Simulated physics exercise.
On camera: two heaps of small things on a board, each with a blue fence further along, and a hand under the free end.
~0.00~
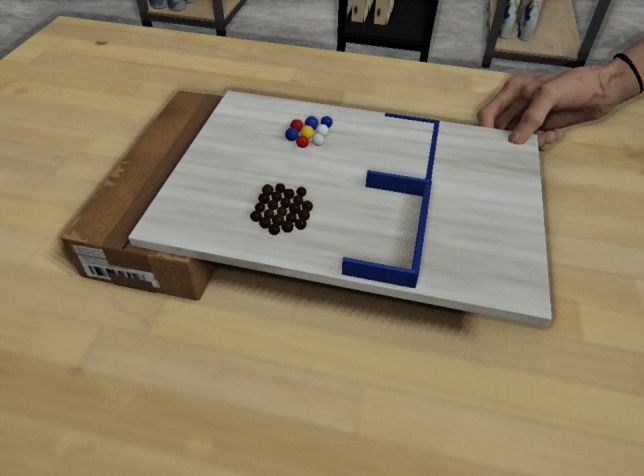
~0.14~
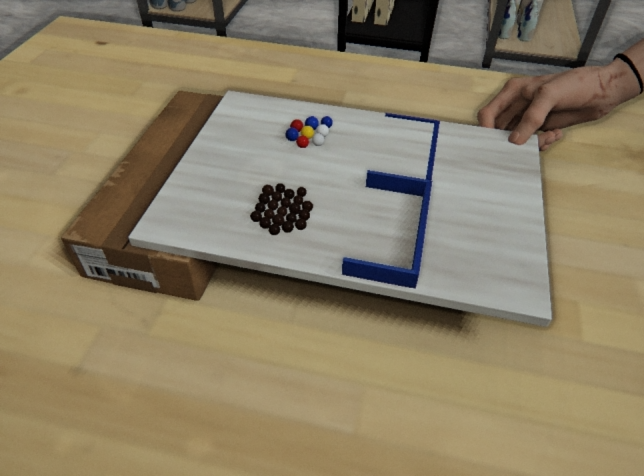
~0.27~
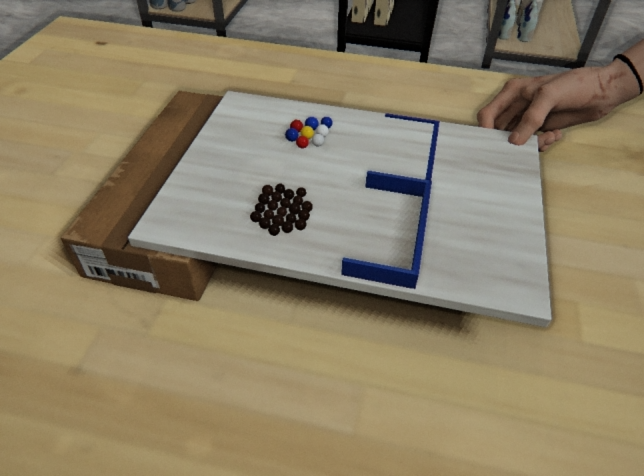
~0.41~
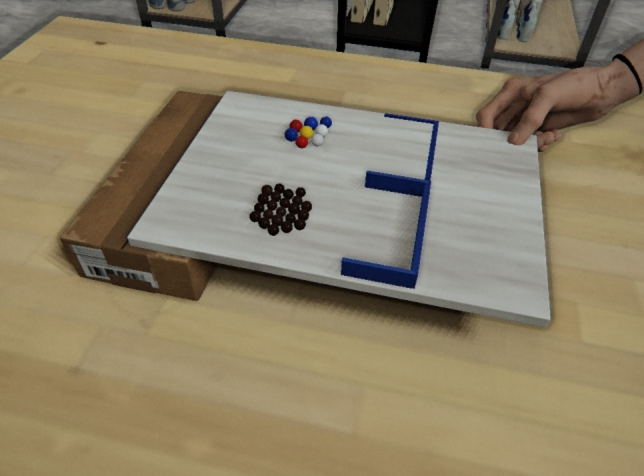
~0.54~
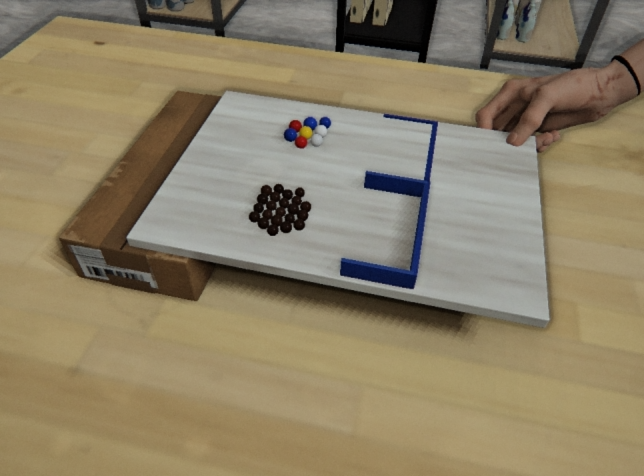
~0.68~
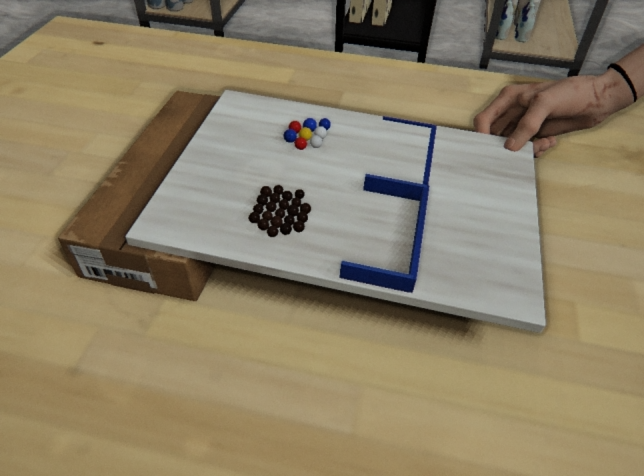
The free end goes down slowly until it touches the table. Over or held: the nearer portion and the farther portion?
Nearer portion: It piles up behind the barrier. Farther portion: It jumps the barrier.
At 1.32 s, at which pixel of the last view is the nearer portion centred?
Around (387, 253).
Around 1.02 s, board sloping at 9°; nearer portion on its way down; farther portion on its way down.
Around 1.32 s, board resting at 11°; nearer portion has reached its bar; farther portion has reached its bar.
Around 1.58 s, board resting at 11°; nearer portion has reached its bar; farther portion all past its bar.
Finally (2.7 s), board resting at 11°; nearer portion gathered behind its bar; farther portion all past its bar.
